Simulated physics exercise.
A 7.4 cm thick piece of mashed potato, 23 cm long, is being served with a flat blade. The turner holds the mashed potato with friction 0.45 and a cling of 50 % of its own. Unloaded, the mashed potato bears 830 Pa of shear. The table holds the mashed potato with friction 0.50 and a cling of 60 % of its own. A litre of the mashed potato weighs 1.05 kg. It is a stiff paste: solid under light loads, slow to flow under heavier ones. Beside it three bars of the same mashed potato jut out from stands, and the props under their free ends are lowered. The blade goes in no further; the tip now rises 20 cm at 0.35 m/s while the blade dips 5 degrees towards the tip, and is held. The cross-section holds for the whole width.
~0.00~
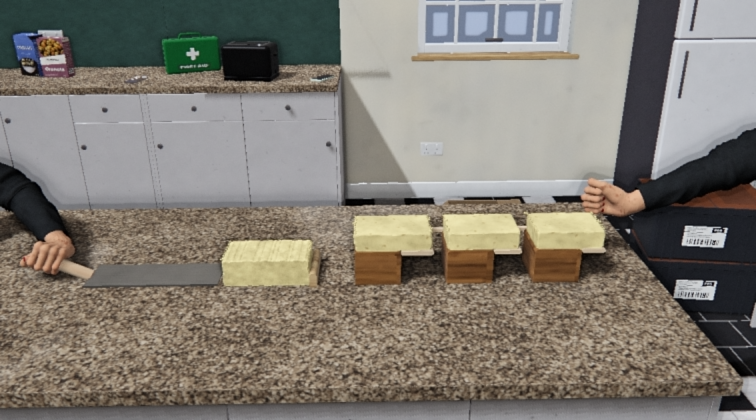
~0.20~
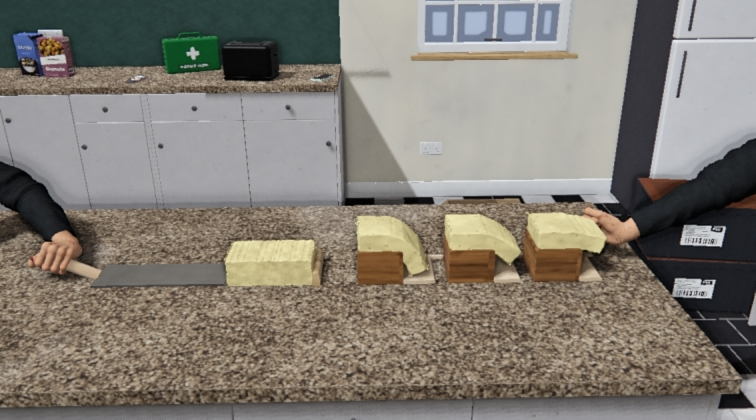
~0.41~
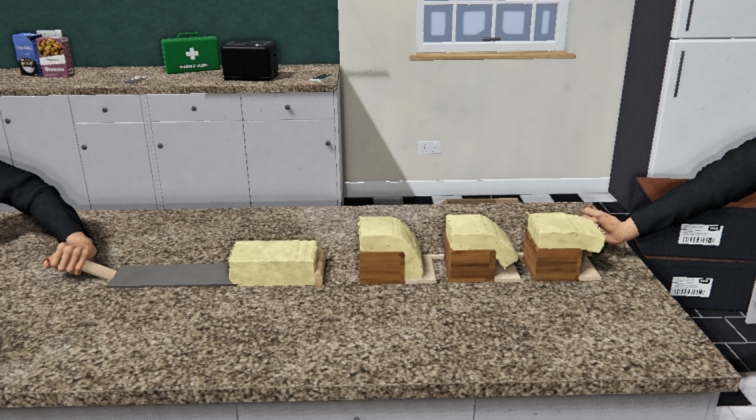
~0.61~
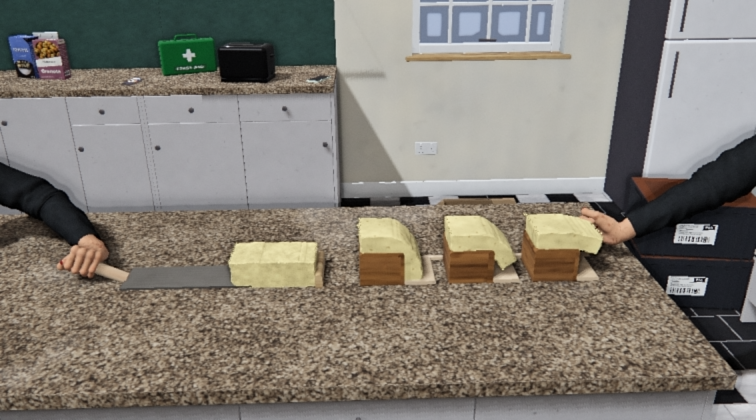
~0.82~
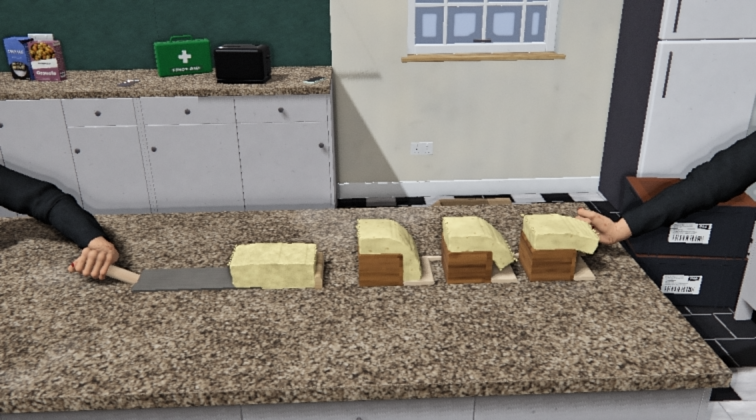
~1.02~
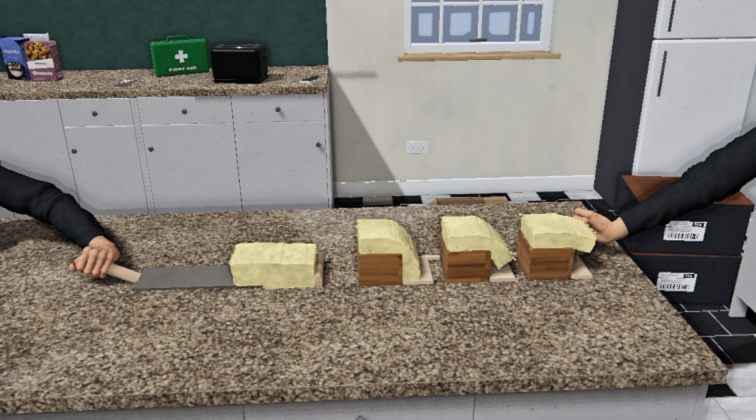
To begin with, a hand at left holds a flat blade against a pale yellow block on a speckled counter, beside three similar bars jutting from wooden stands. The bars' right ends droop as another hand hovers at right, then the blade slides rightward into the block's base and rests there.
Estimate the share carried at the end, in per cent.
About 2 %.
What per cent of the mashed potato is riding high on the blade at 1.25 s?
Near 12 %.
By 1.25 s, the tip is 8.2 cm up.
By 1.52 s, the tip is 18 cm up.
By 1.79 s, the tip is 20 cm up and 2 % is riding high on the blade.
By 2.05 s, the tip is 20 cm up and 2 % is riding high on the blade.
By 2.90 s, at the end, the tip is 20 cm up and 2 % is riding high on the blade.
